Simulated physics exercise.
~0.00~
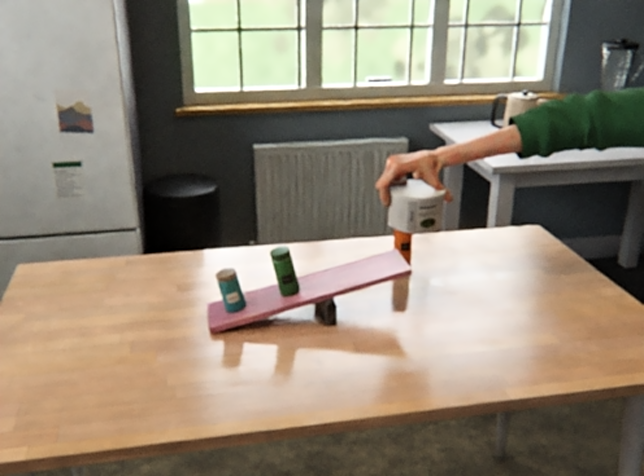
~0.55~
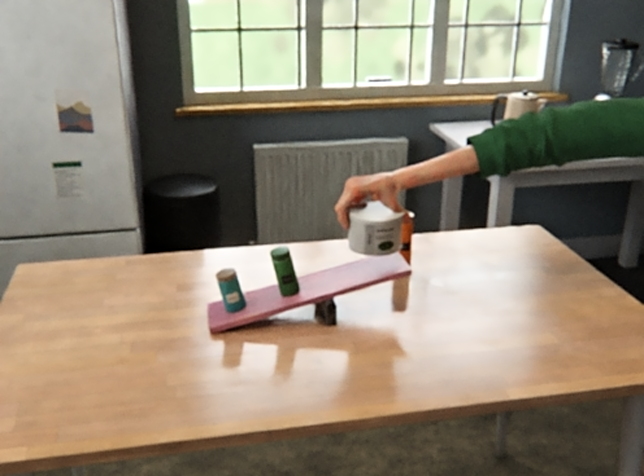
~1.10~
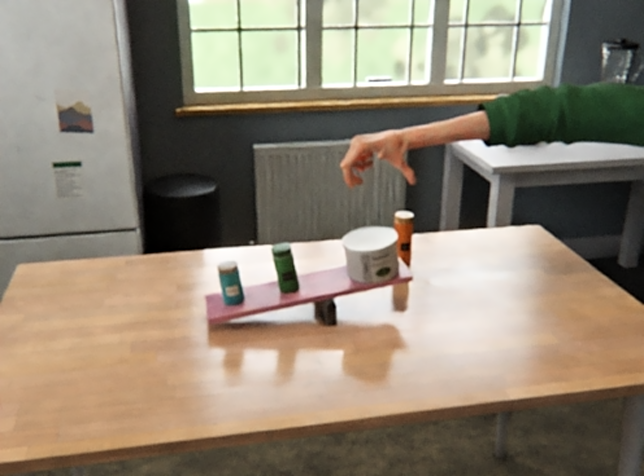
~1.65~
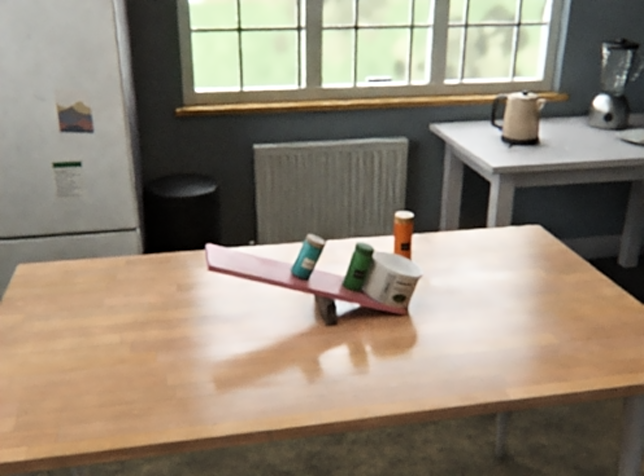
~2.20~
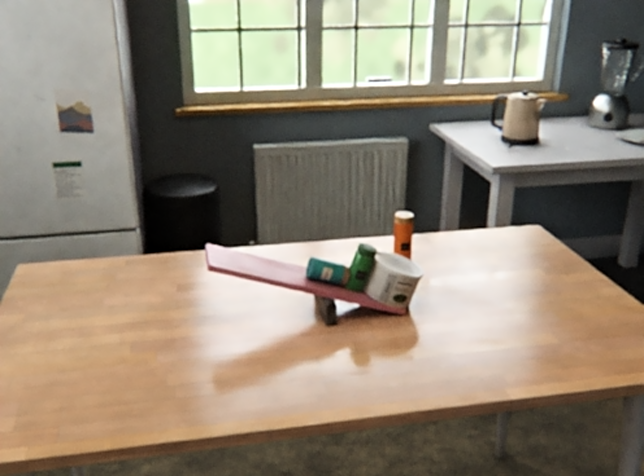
At the start, a pink plank rests over a small block on a wooden table, its left end down, with a turquoise shaker and a green shaker on the left half and an orange shaker standing behind the right end. A hand from the right carries a white tub over the raised end, sets it there, lets go and draws back. The plank swings over so its right end drops. Both shakers slide down to the right, the green one ending up leaning against the tub. The turquoise shaker then topples onto its side, and the plank stays tipped right.
